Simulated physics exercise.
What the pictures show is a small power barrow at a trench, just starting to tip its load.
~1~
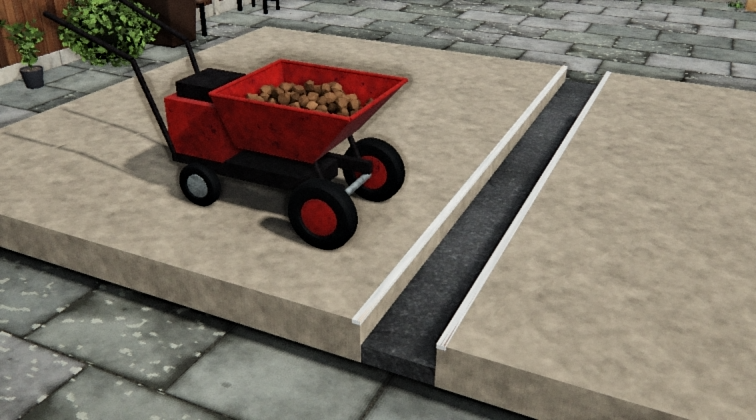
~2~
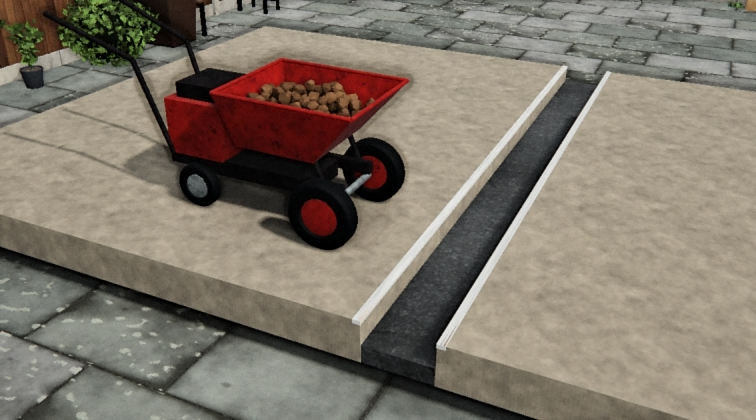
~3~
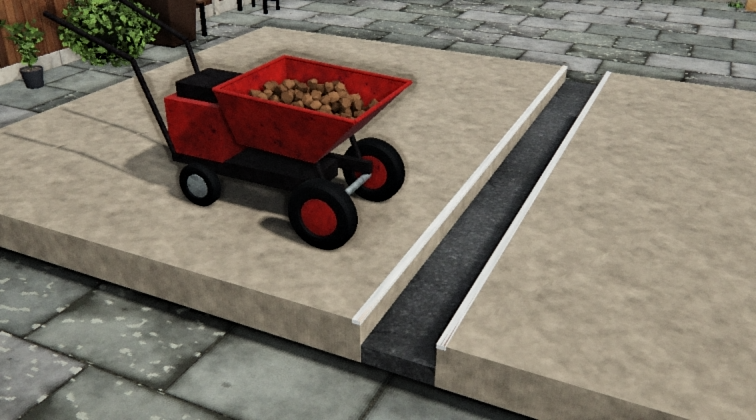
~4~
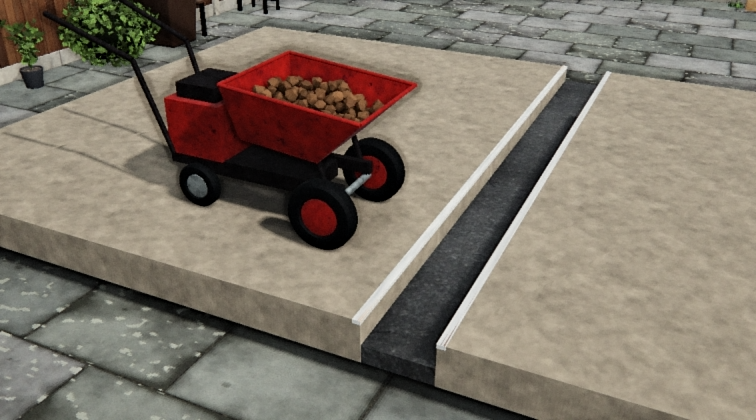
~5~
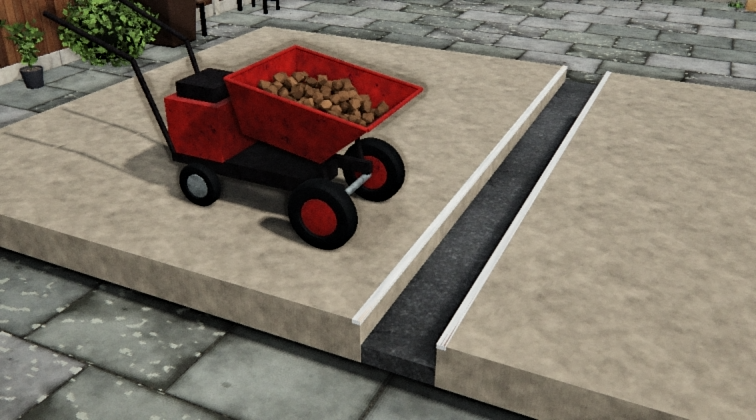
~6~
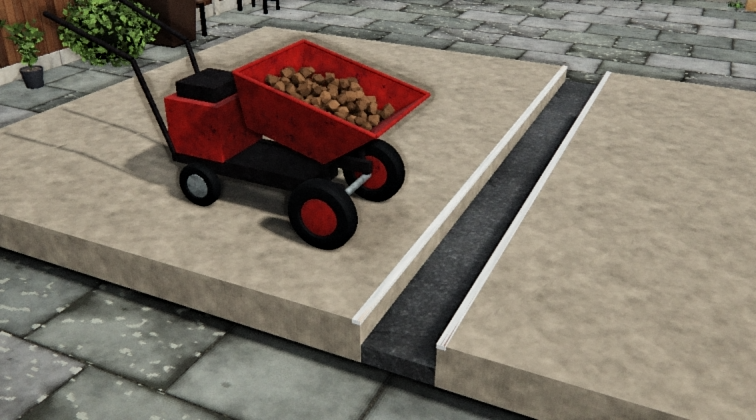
A small red power barrow with black handles and red-hubbed front wheels stands left of centre on a raised tan slab, seen from above at an angle in a paved yard. Brown clods fill its skip, and to the right a dark, shallow trench edged with white strips crosses the slab, with green plants at upper left. The skip slowly tilts forward and down to the right, while the wheels and camera stay still.
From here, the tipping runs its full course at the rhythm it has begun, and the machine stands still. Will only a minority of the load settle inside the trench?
No, the load ends chiefly in the trench.
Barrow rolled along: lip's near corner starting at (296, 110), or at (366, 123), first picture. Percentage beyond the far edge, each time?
First spot: 0 %, second spot: 40 %.
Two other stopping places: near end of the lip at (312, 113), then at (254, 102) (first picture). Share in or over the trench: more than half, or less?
Position 1 exceeds half; position 2 falls short of half.
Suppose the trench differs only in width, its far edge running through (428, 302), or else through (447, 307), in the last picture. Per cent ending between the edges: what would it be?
The first try comes to close to 30 per cent, the next to 60 per cent.
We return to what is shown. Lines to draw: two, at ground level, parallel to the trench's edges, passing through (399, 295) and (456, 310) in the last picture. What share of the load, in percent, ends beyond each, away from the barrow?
Around 90 percent for the first and 20 percent for the second.
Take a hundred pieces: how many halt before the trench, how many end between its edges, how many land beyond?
I'd say about 0 per cent short, about 80 between and about 20 beyond.
Shortly afterwards, skip tipped steeply; the whole lot in the skip.
Next, skip tipped steeply; all but a few in the skip; a little in or heaped over the trench; only a few beyond it; only a few falling.
Some moments later, skip tipped right over; a little in the skip; near two thirds in or heaped over the trench; near a quarter beyond it.
In the end, skip tipped right over; the bulk in or heaped over the trench; near a quarter beyond it.
